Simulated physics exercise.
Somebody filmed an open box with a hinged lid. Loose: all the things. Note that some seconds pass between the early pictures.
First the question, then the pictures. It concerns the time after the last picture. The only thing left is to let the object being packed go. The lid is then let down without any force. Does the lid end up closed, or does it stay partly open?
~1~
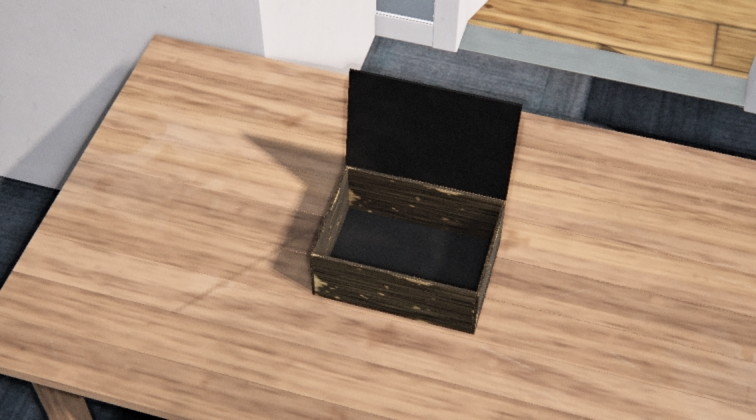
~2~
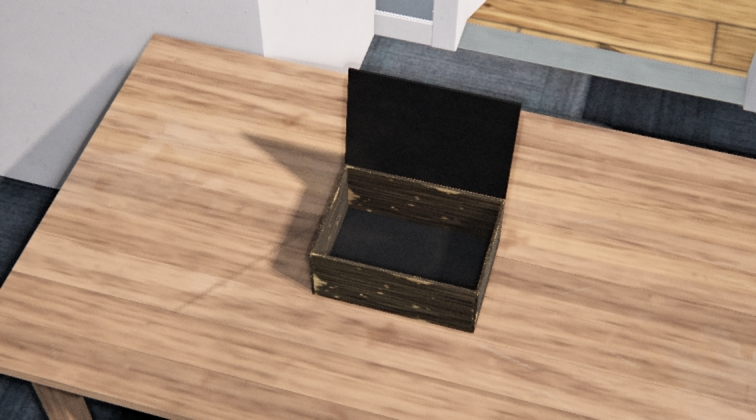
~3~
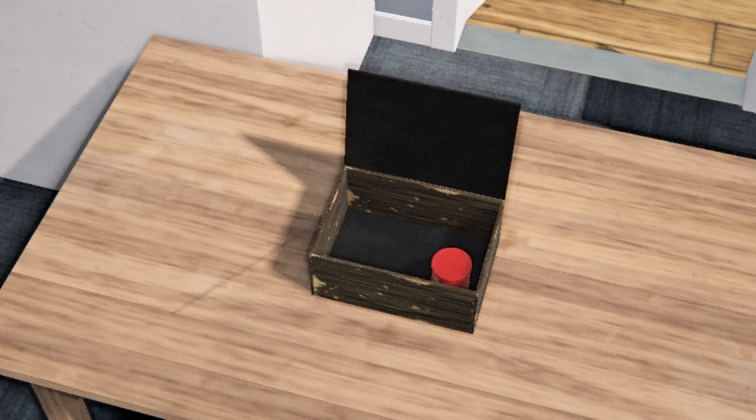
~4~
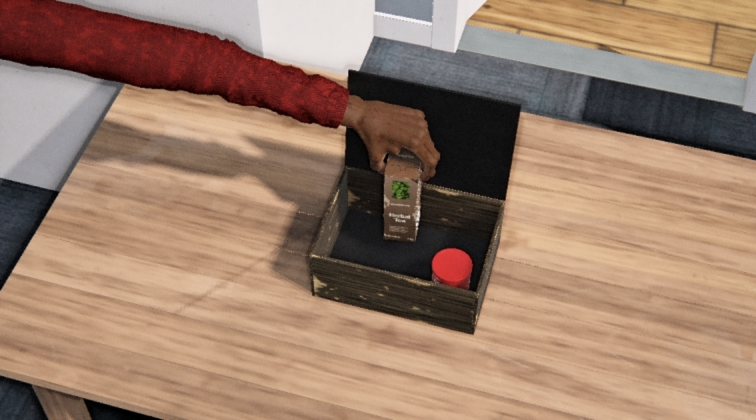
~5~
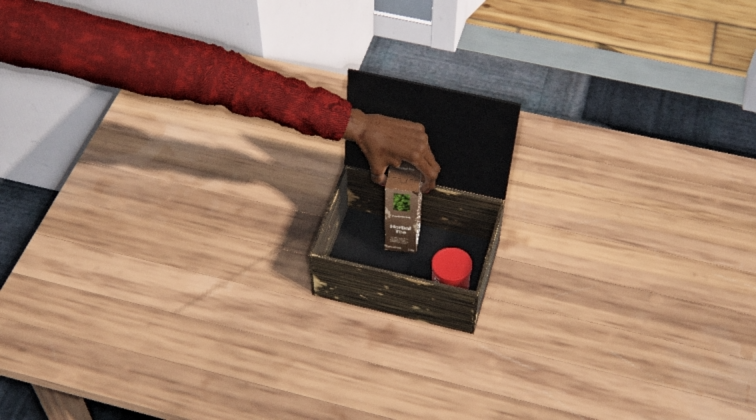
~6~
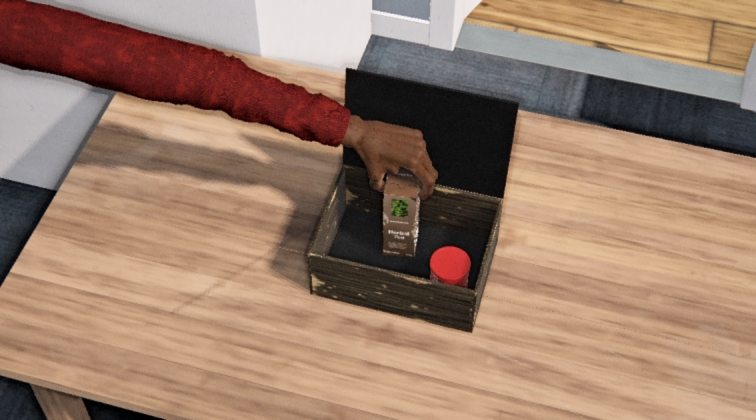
The lid ends up partly open.
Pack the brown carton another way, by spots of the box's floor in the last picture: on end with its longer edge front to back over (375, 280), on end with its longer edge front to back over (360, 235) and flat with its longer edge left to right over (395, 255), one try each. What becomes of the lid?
Well, the first try leaves the lid standing open, the second leaves it standing open, and the third leaves it lying shut.
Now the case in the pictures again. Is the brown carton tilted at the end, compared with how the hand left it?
At the finish the brown carton holds its orientation.
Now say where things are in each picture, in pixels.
In the first picture, the last thing is not in view yet.
In the second picture, the last thing is not in view yet.
In the third picture, the last thing is not in view yet; red tin (451, 277).
The fourth picture shows on its way; brown carton (403, 195); red tin (451, 278).
The fifth picture shows on its way; brown carton (404, 206); red tin (451, 277).
The sixth picture shows put in, still held; brown carton (402, 212); red tin (449, 276).
Then, 0.90 s later than the last frame, lid starting down.
Then, 1.20 s later than the last frame, brown carton resting near (402, 212).
Then, 1.30 s later than the last frame, lid 79° above the rim.
When it is over, lid 76° above the rim; both as before. End places, in pixels of the last picture, brown carton near (402, 212).
